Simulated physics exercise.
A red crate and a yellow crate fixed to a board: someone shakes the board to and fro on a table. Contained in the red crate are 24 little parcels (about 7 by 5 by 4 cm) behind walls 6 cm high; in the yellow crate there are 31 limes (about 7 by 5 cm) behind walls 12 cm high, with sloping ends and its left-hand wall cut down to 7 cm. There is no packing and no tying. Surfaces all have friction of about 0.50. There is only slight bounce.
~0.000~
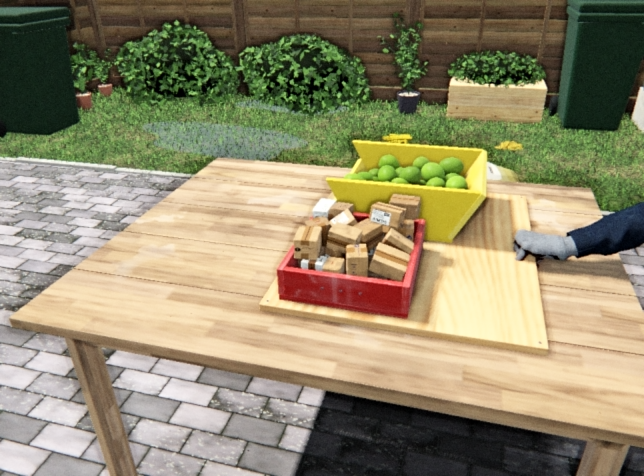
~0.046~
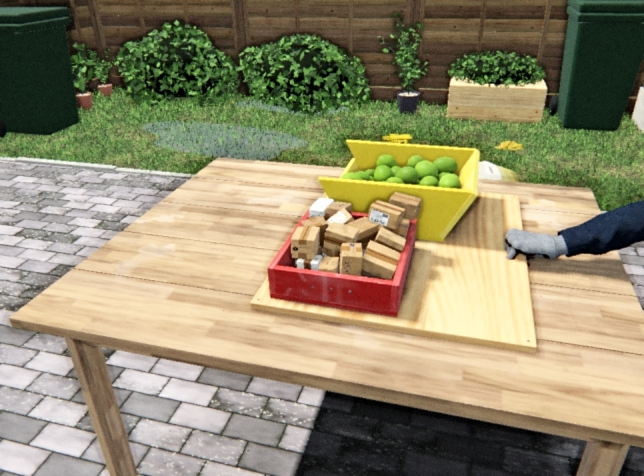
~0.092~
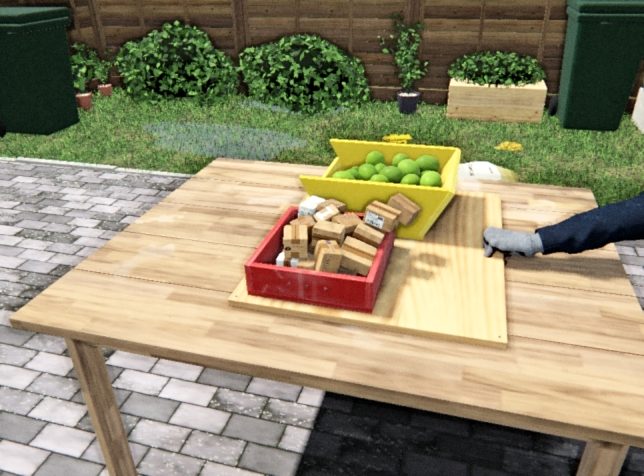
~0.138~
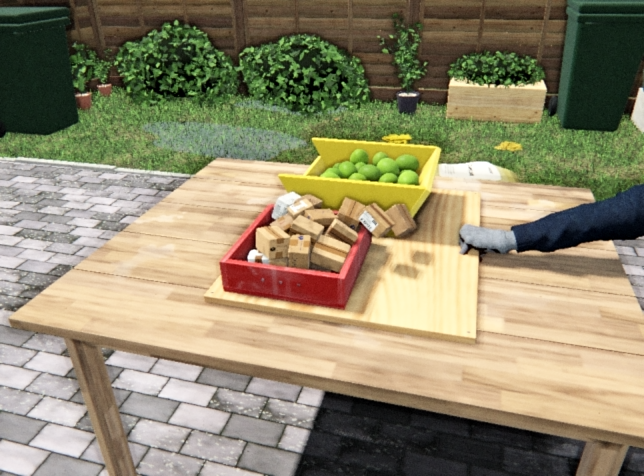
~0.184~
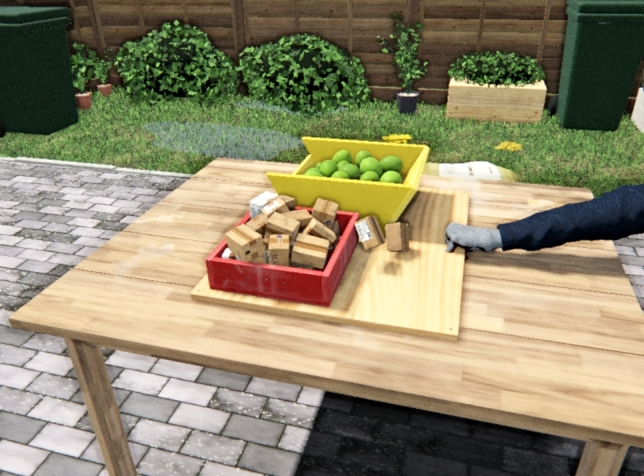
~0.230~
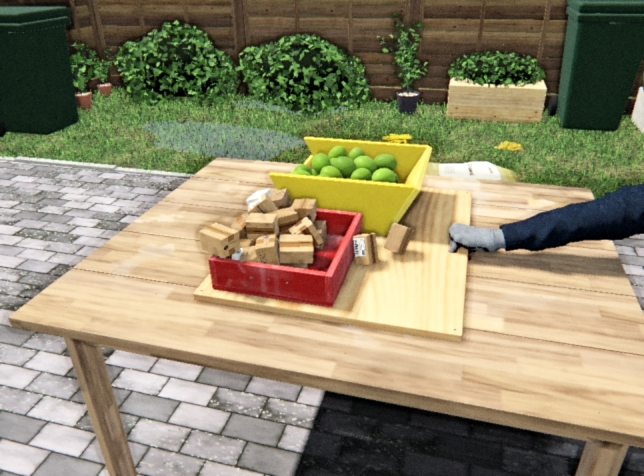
A gloved hand slid a wooden board leftward across a table, carrying a red crate of little parcels and a yellow crate of limes, and two parcels tumbled onto the board beside the red crate.
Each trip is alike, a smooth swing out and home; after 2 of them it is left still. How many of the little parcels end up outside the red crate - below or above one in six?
More than a sixth of them end up outside.
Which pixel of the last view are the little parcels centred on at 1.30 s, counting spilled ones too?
Around (358, 262).
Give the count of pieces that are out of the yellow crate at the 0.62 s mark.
Yellow crate: About 3.
After 0.40 s, red crate 18 in, 6 out and yellow crate 28 in, 3 out.
After 0.62 s, red crate 18 in, 6 out and yellow crate 28 in, 3 out.
After 0.92 s, red crate 13 in, 11 out and yellow crate 27 in, 4 out.
Outcome (at 1.30 s), red crate 13 in, 11 out and yellow crate 27 in, 4 out. Asked share, 11 of 24, 46 per cent.
